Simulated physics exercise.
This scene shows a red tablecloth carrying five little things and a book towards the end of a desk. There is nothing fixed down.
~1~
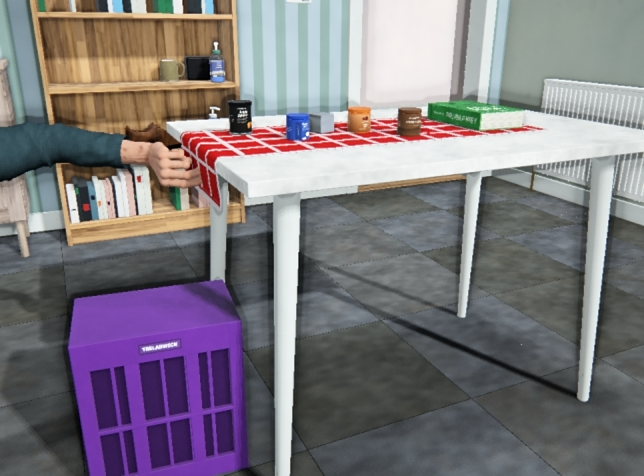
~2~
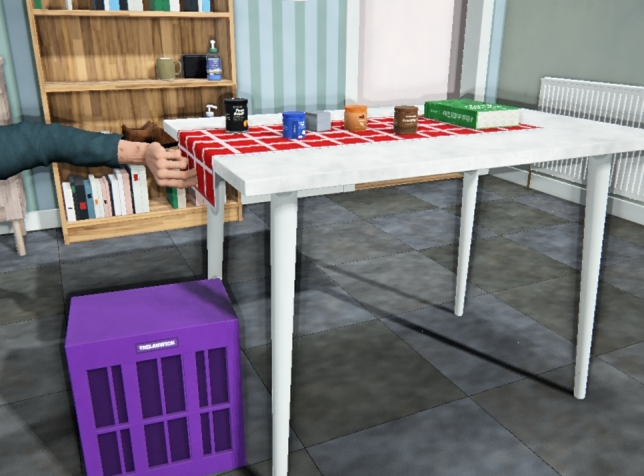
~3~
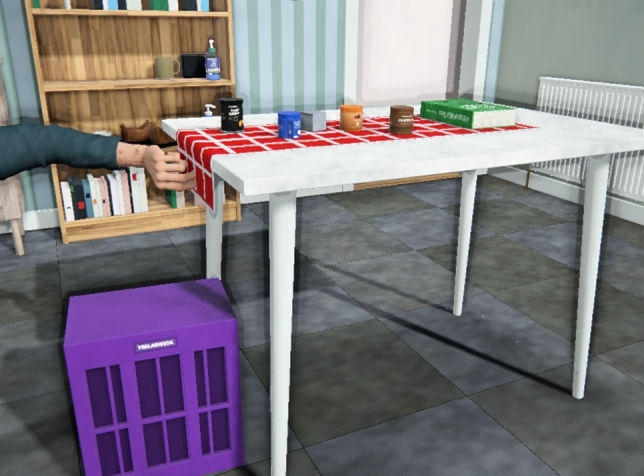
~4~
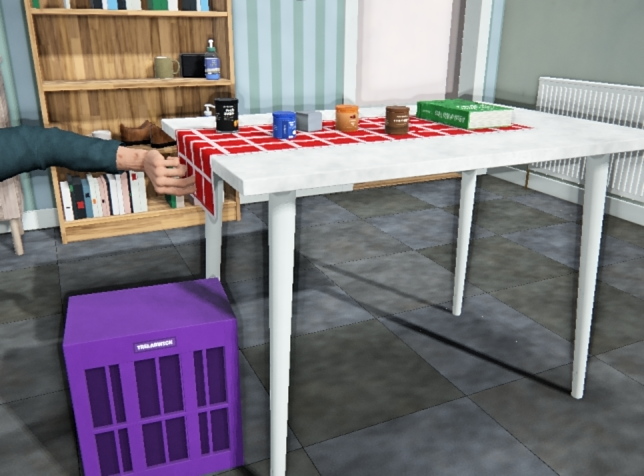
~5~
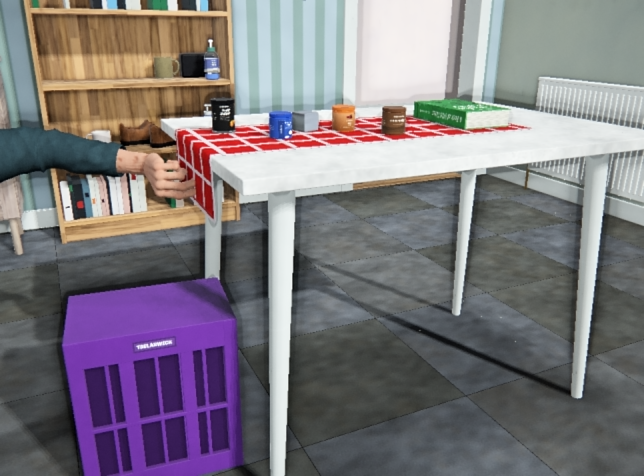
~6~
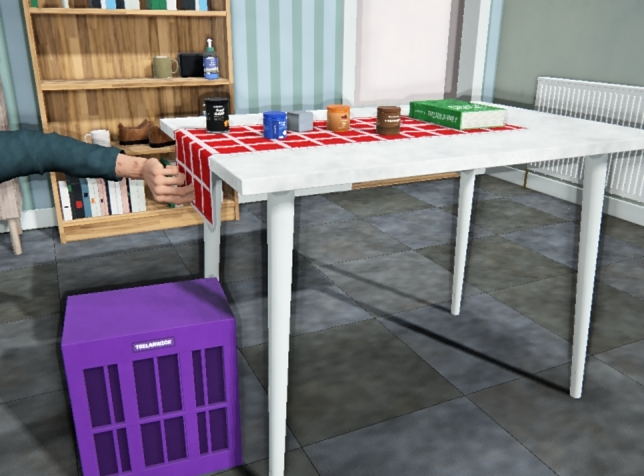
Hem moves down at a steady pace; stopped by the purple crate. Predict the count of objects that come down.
Count: Two.
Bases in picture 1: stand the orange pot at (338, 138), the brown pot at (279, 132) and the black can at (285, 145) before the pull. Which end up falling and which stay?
The orange pot ends up still aboard; the brown pot ends up knocked off; the black can ends up knocked off.
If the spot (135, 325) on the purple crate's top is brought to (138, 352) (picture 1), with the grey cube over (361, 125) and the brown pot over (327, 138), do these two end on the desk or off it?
The grey cube stays aboard; the brown pot is lost.
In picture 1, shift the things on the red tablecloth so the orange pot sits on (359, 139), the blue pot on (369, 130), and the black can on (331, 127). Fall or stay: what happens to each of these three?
Orange pot: Still up. Blue pot: Still up. Black can: Still up.
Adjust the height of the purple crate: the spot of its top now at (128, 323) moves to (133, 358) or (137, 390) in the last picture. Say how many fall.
3 and 4.
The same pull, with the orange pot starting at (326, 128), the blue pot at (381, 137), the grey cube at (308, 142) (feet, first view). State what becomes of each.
Record - orange pot retained; blue pot retained; grey cube lost.
Early on, hem near (197, 281); black can gone.
Midway, hem on the crate; black can and blue pot gone.
Finally, hem on the crate; black can and blue pot gone. It carries off two.
